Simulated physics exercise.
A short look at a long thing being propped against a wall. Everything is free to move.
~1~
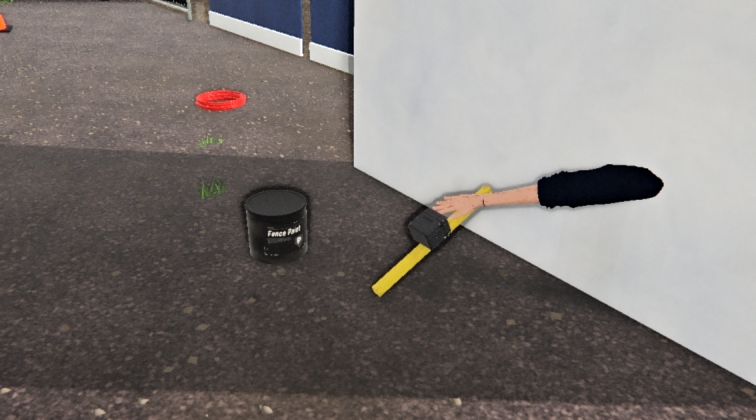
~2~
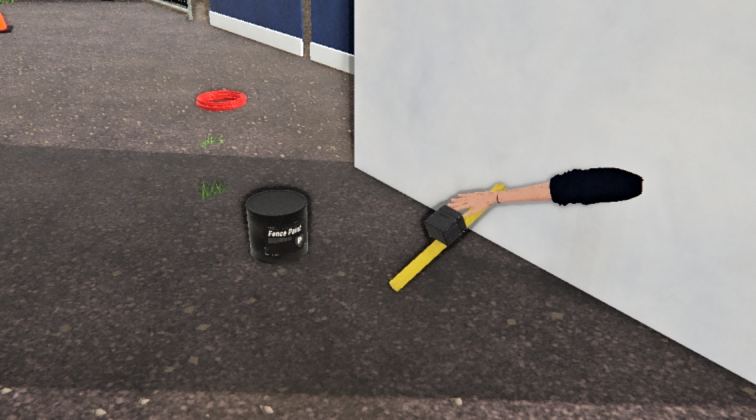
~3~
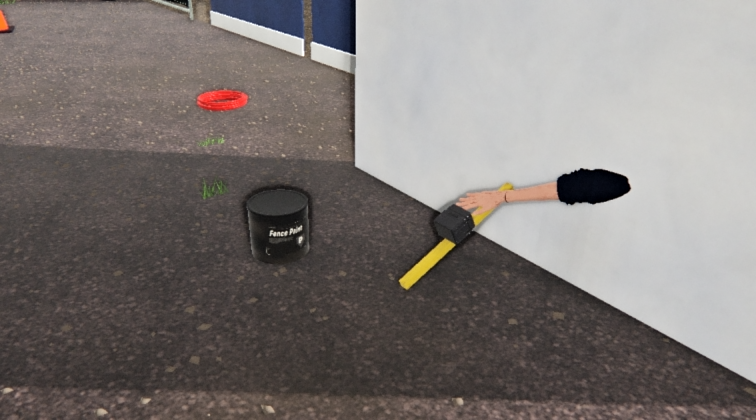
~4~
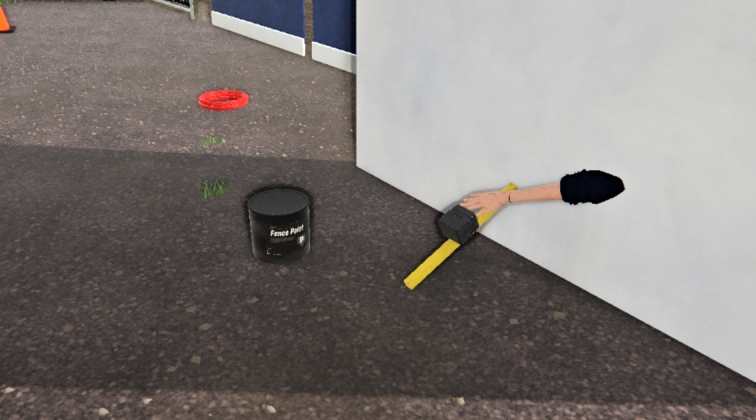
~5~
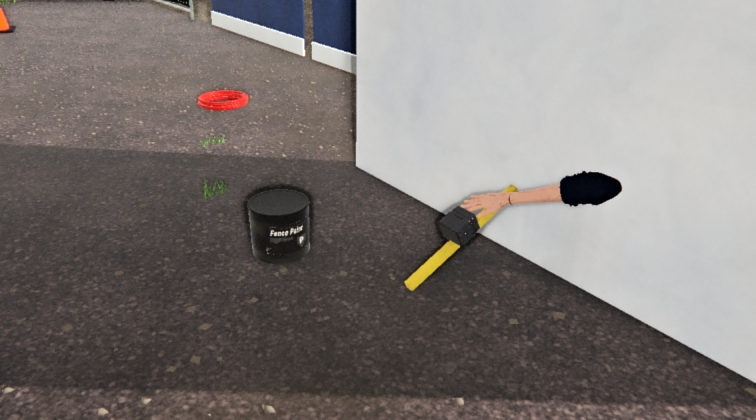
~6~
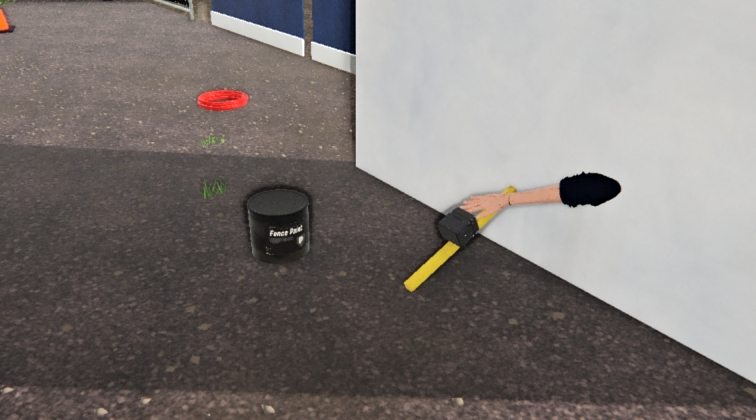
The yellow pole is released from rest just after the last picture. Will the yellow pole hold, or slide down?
It gives way.
Then, 0.30 s after the last picture, yellow pole leaning 20° more than when let go near (456, 260).
Then, 0.50 s after the last picture, yellow pole leaning 27° more than when let go near (454, 247).
Then, 0.70 s after the last picture, yellow pole leaning 25° more than when let go near (450, 266).
Then, 0.90 s after the last picture, yellow pole leaning 26° more than when let go near (449, 268).
At rest, moved from the start, yellow pole; black pail in place. Seen from the same camera at the end, yellow pole near (449, 270). The pole slides down.
